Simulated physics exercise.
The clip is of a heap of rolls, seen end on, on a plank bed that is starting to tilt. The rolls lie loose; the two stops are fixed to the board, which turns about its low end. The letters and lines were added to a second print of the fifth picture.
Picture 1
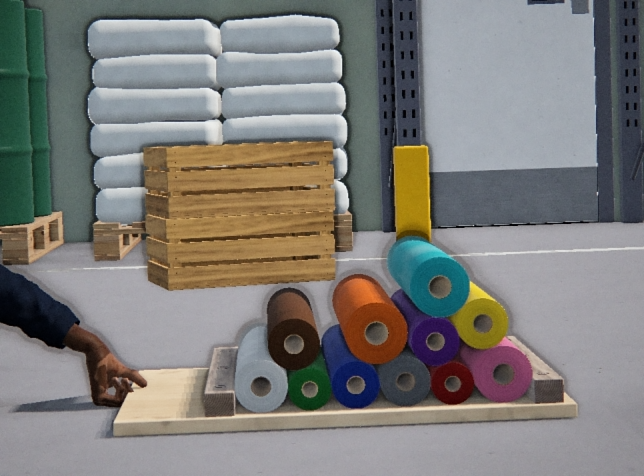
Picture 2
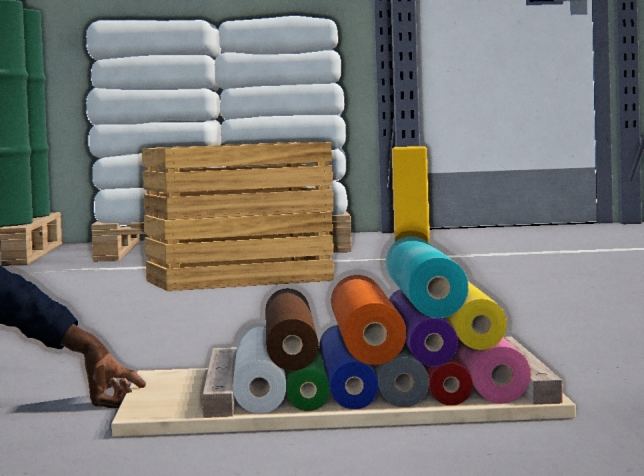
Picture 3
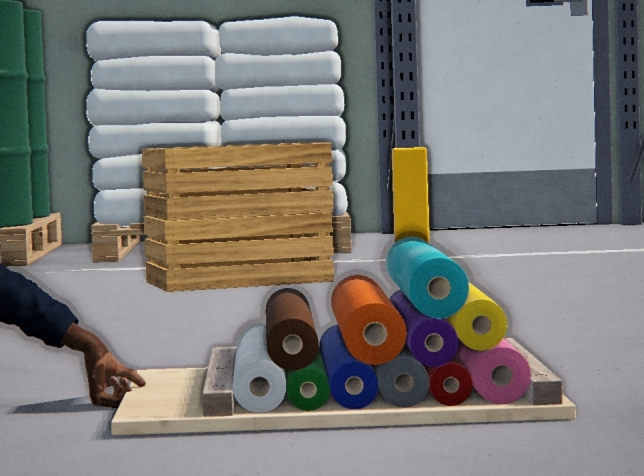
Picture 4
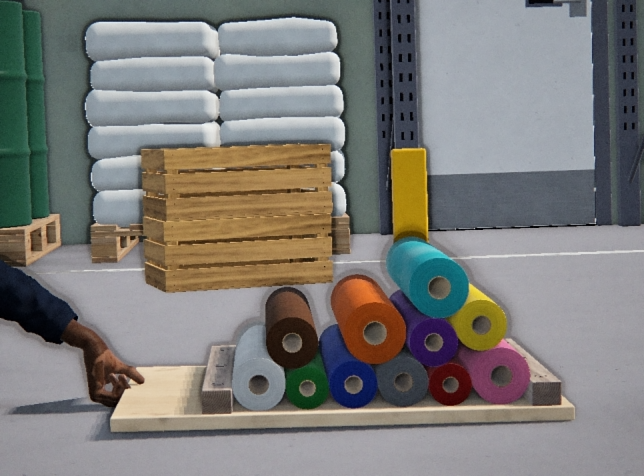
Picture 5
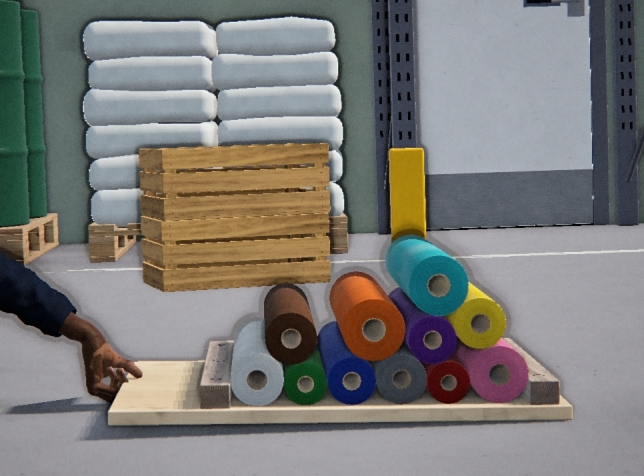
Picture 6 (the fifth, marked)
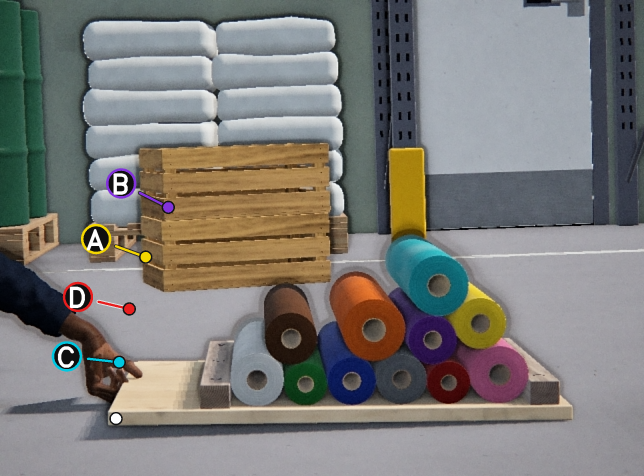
A hand rests on the left end of a pale plank bed holding a heap of loose, coloured rolls, and the bed shifts very slightly leftward while the rolls keep their places against one another between the end blocks.
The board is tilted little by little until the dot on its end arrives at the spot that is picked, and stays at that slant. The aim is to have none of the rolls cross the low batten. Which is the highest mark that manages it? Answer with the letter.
No higher than D.
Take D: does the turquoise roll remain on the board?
Yes, with D.
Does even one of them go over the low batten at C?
No, at C.
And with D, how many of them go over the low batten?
With D, none.
On the marked copy, A at (146, 257); B at (168, 207); C at (119, 362); D at (129, 309); the white dot at (116, 419).
With D. Early on, board at 12°.
Further on, board at 15°.
At the end, board at 15°, none over the low batten.
As for the rest, A two over the low batten (yellow, turquoise); B two over the low batten (yellow, turquoise); C none over the low batten.
